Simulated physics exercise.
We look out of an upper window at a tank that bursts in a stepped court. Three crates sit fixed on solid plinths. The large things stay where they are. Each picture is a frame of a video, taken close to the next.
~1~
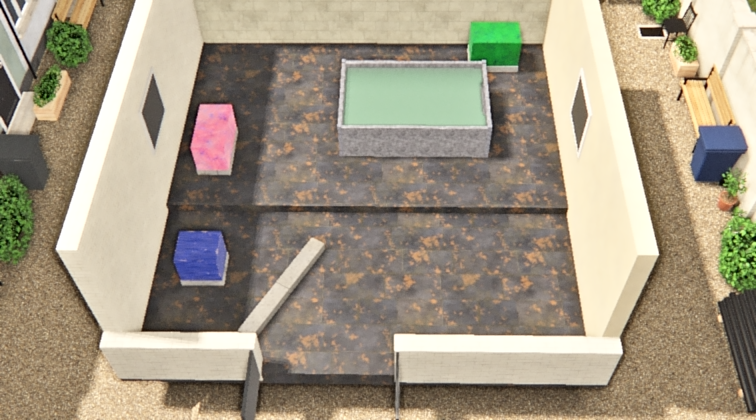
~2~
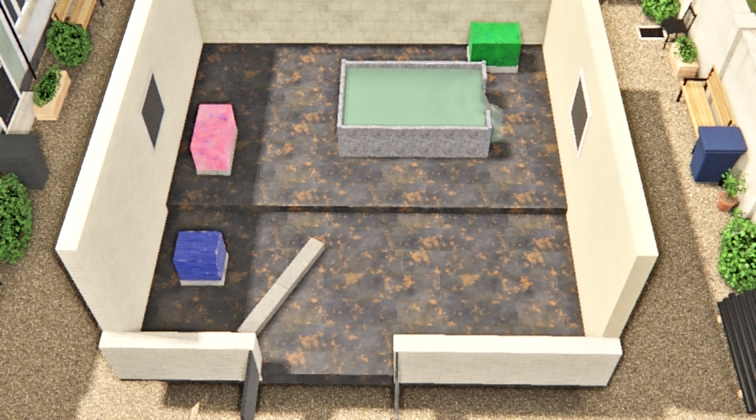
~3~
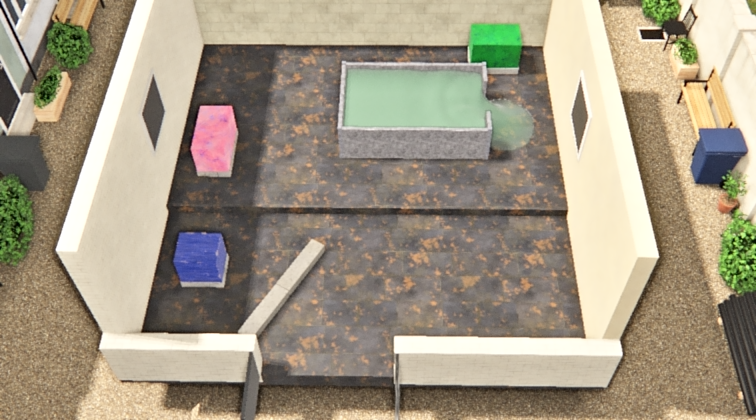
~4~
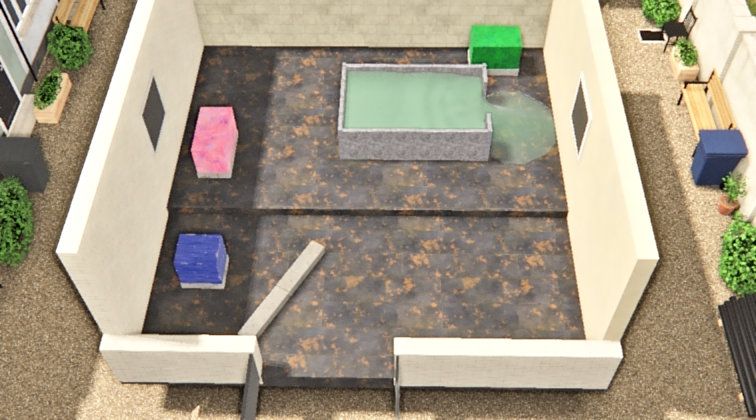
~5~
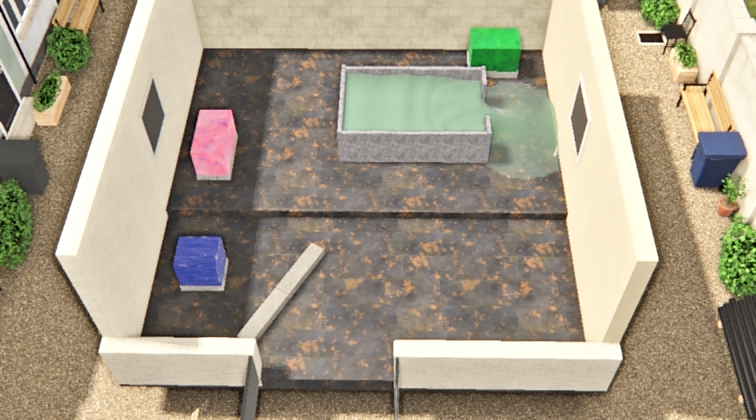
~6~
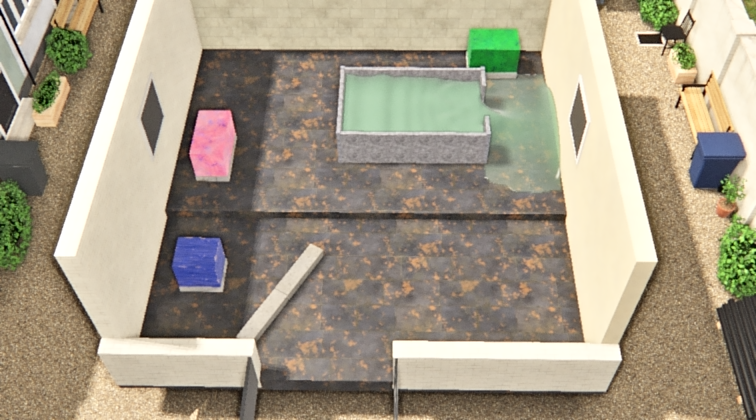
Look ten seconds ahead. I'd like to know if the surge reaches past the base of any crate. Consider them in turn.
Here is how it goes: The pink crate is not reached; the blue crate is not reached; the green crate is reached.
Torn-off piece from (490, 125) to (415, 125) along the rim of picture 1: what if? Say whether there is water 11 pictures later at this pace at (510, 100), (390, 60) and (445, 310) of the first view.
Going through them in turn: Still unsoaked, then still unsoaked, then reached by the flood.
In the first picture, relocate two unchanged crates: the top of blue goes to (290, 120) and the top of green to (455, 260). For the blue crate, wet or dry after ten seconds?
I'd say the blue crate is missed.
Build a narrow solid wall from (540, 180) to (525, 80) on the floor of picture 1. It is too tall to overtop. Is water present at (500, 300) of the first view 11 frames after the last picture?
By then the spot is wetted.
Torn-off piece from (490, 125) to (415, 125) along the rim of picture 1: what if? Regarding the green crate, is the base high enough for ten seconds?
Result - green crate: Untouched.
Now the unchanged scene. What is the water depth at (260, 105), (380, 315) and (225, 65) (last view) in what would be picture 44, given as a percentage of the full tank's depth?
Around 2, 8 and 8 %.
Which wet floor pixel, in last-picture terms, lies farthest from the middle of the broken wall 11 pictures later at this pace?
Farthest reach: (585, 368).
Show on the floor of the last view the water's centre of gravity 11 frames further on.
Estimate: (456, 133).
A moment on, water covers 10 % of the floor; the pink crate not reached, the blue crate not reached, the green crate water round its plinth.
Next, water covers 25 % of the floor; the pink crate not reached, the blue crate not reached, the green crate water round its plinth.
Then, water covers 40 % of the floor; the pink crate not reached, the blue crate not reached, the green crate water round its plinth.
Later, water covers 65 % of the floor; the pink crate water round its plinth, the blue crate not reached, the green crate water round its plinth.
In the end, water covers 80 % of the floor; the pink crate stayed above the water, the blue crate stayed above the water, the green crate was topped.
